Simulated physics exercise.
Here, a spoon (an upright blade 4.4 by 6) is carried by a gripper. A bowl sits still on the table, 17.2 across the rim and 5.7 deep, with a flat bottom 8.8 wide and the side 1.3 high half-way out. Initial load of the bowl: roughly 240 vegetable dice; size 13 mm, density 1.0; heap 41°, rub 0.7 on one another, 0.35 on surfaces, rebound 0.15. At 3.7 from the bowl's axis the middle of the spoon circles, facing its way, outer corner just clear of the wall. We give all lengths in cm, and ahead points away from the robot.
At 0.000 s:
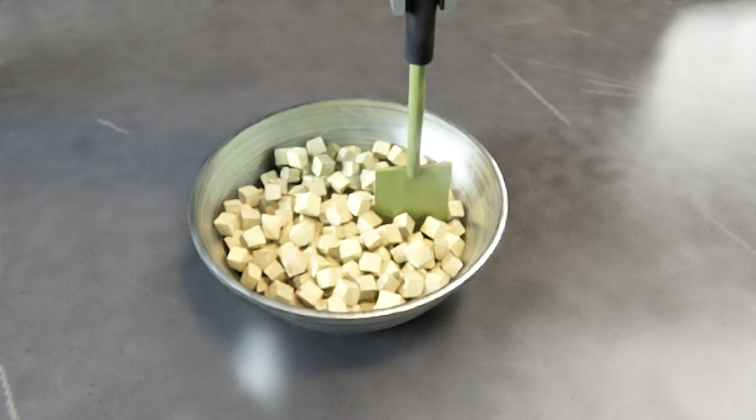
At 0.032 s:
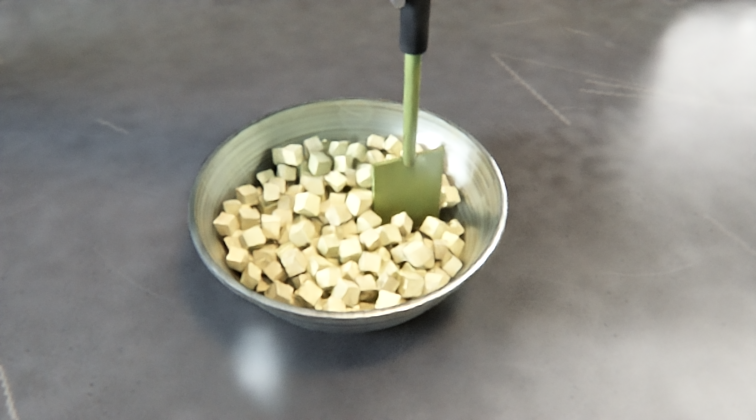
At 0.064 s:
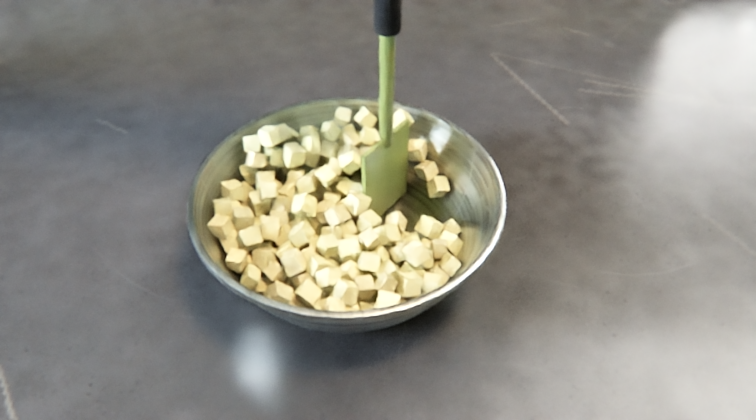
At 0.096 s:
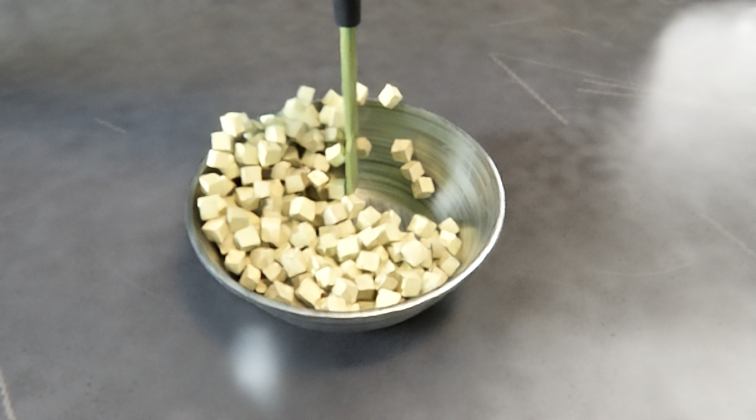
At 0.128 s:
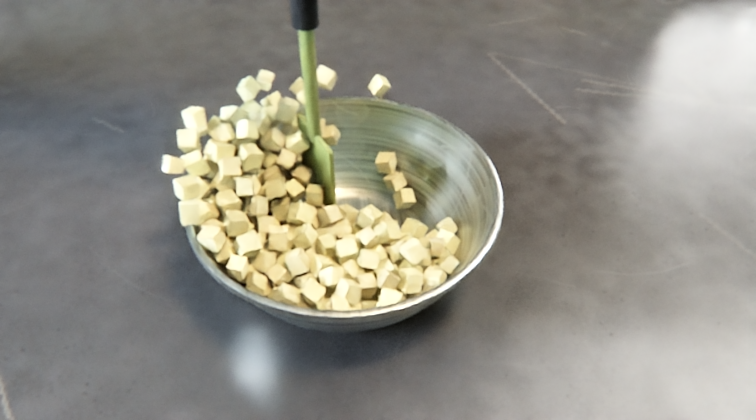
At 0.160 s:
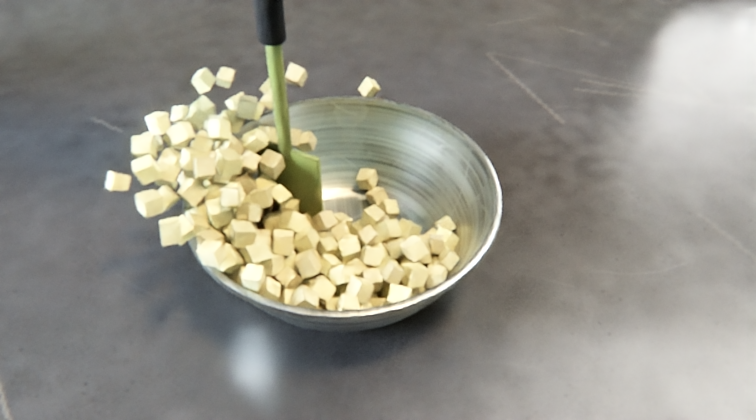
On a grey, scratched tabletop, a green spatula held by a gripper stands in a metal bowl of pale vegetable cubes. It sweeps leftward along the far side of the bowl, pushing the cubes into a heap at the left, until several fly up and out over the left rim, baring the metal behind it.
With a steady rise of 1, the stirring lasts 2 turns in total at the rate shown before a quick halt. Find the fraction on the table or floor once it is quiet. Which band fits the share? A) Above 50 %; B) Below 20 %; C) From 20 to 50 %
Answer: A.
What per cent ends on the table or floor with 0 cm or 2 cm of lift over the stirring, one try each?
I'd reckon around 75 and 60 per cent.
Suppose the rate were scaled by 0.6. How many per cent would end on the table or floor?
45 %.
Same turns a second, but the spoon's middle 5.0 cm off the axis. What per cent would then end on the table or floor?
Then about 55 per cent.
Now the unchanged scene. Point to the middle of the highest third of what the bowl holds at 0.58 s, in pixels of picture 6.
At about (287, 283).
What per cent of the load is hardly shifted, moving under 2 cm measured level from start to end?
I'd guess close to 5 percent of the load.
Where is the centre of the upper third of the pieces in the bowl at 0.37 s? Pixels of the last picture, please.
About (419, 142).
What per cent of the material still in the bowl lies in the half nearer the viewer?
It comes to near 35 percent.
After 0.37 s, 7° round, highest piece 9 above the table; 127 in the bowl, 78 on the table or floor, 35 in flight or on the tool.
After 0.58 s, 229° round, highest piece 8 above the table; 142 on the table or floor, 91 in the bowl, 7 in flight or on the tool.
After 0.89 s, 0° round, highest piece 5 above the table; 157 on the table or floor, 83 in the bowl.
After 1.59 s, 0° round, highest piece 5 above the table; 157 on the table or floor, 83 in the bowl.
At rest, 157 on the table or floor, 83 in the bowl. That is 65 % on the table or floor.
